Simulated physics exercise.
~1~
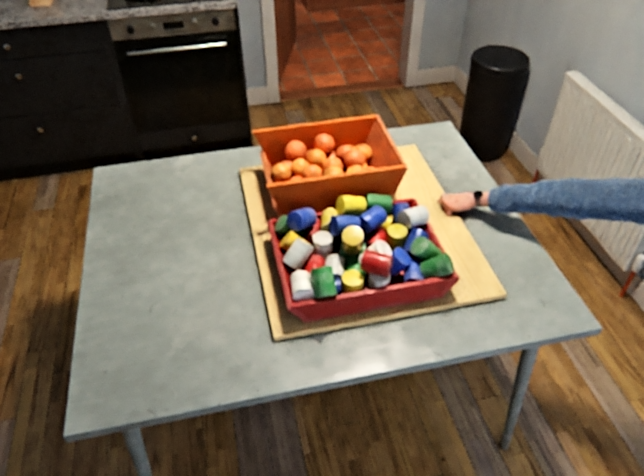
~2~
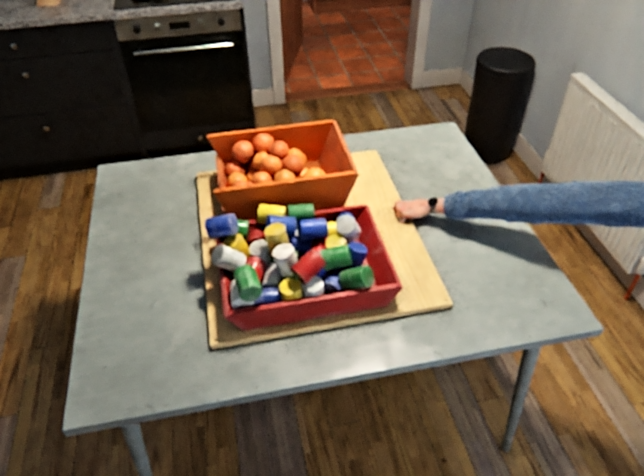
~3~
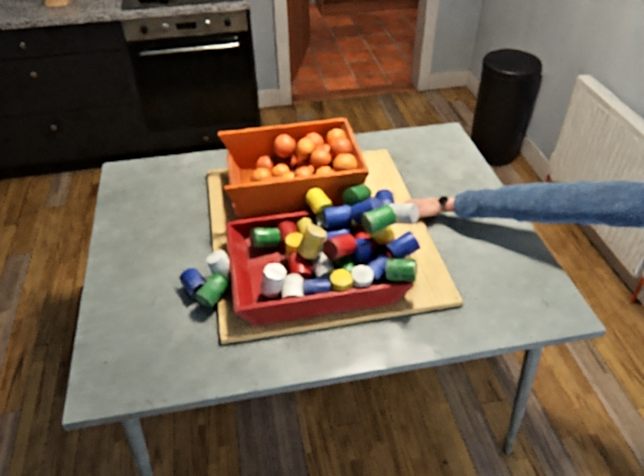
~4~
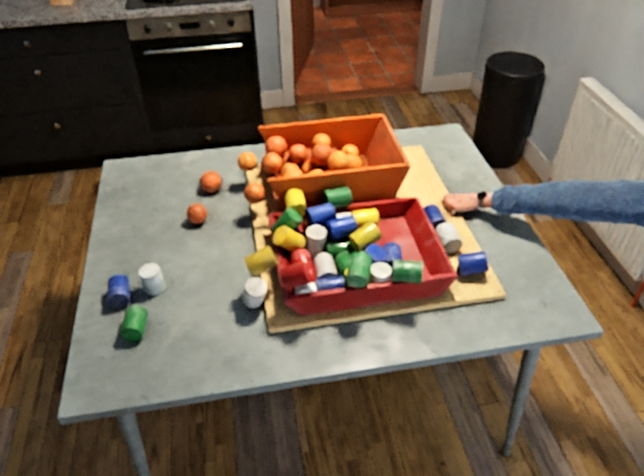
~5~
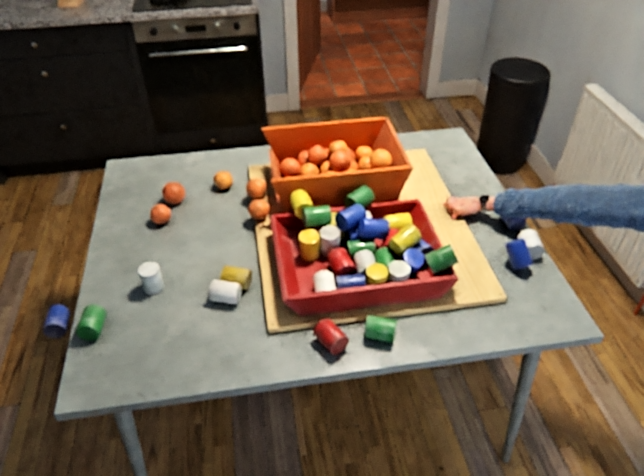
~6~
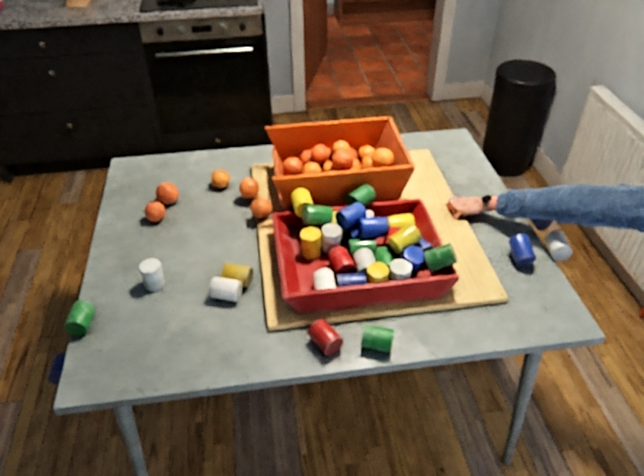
To begin with, a hand at the right grips a board on a grey table, holding a red tub heaped with coloured cylindrical jars and an orange tub of orange balls. The arm pushes the board left, and the jars shift in a loose heap. As it starts back right, a few jars land on the table at the left. Further along, more jars and several orange balls spill out on both sides. Finally the board rests at the right, a blue jar drops off the table's left edge, and both tubs stay well filled among scattered pieces.
